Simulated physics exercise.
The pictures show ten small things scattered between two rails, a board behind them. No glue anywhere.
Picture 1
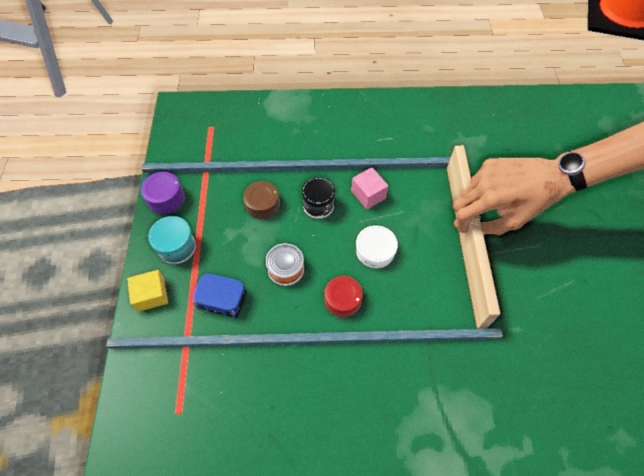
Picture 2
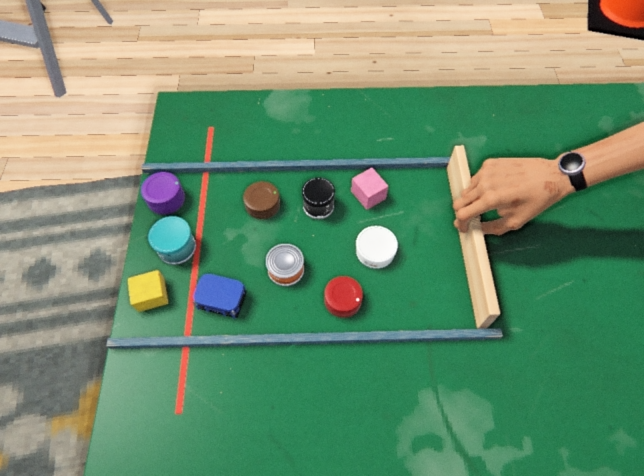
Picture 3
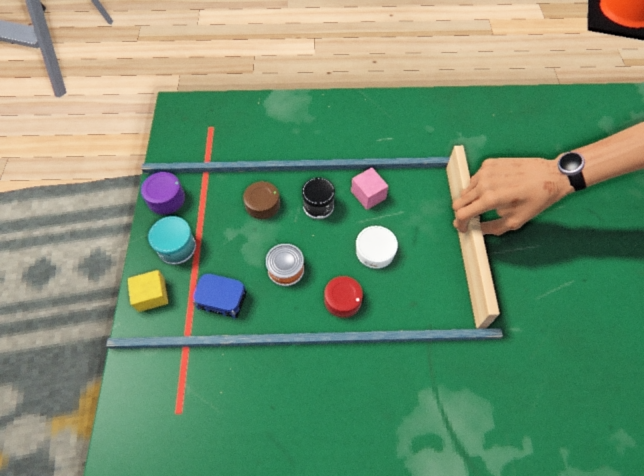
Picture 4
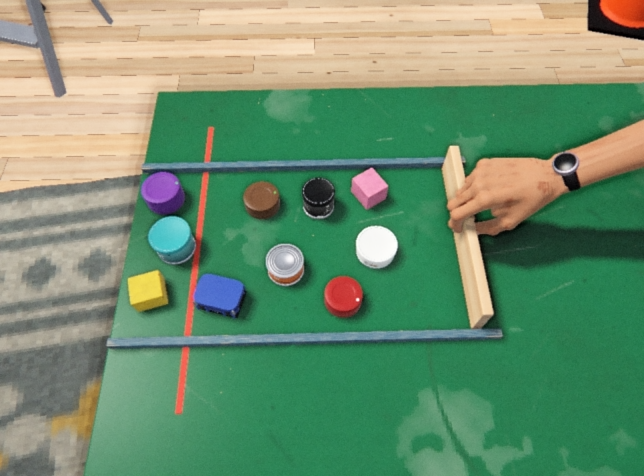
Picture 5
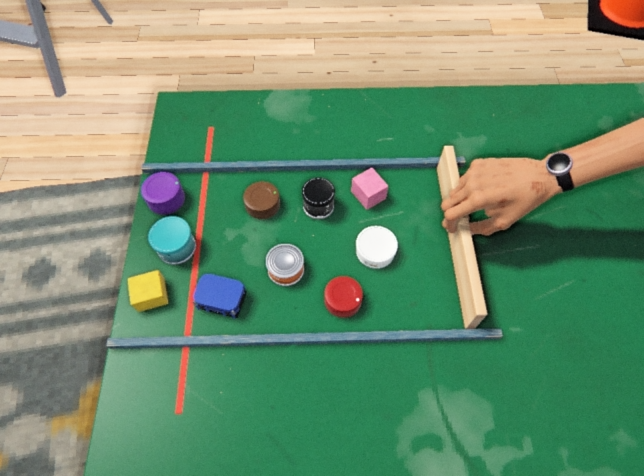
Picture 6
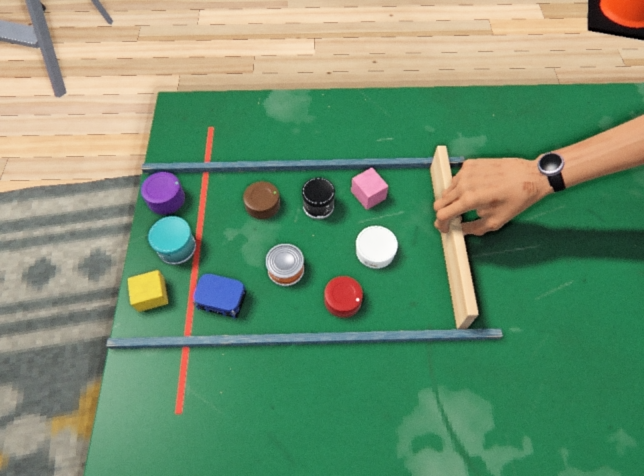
On a green tabletop above a pale wood floor and patterned rug, seen from a high, fixed viewpoint, two blue-grey rails run across. Between them sit ten small objects, purple, turquoise and yellow left of a red tape line, blue, brown, black, silver-topped, pink, white and red to its right. A hand wearing a watch holds a wooden board still, then slides it slightly left, touching nothing else.
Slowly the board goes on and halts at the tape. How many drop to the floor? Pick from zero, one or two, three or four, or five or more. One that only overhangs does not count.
Here the number that fall off is one or two.
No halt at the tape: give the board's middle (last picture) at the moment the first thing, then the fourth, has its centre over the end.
Its middle is around (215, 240) and later (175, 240).
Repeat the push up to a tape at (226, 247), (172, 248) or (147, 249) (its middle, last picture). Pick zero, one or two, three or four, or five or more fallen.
For each place: Zero; three to four; 5 or more.
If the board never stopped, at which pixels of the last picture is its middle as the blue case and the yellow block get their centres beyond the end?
For the blue case at (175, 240), for the yellow block at (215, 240).
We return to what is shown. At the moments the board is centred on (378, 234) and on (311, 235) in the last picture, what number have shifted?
By then 2, and 6.
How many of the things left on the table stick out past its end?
The number is 2.
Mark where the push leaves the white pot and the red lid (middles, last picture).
About (177, 245), and the other about (170, 303).
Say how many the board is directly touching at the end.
4 of them.
Early on, none off yet; yellow block at rest near (148, 291); purple lid at rest near (163, 193); turquoise tin at rest near (173, 241).
Finally, the number that fall off is one or two; lost, purple lid and yellow block.
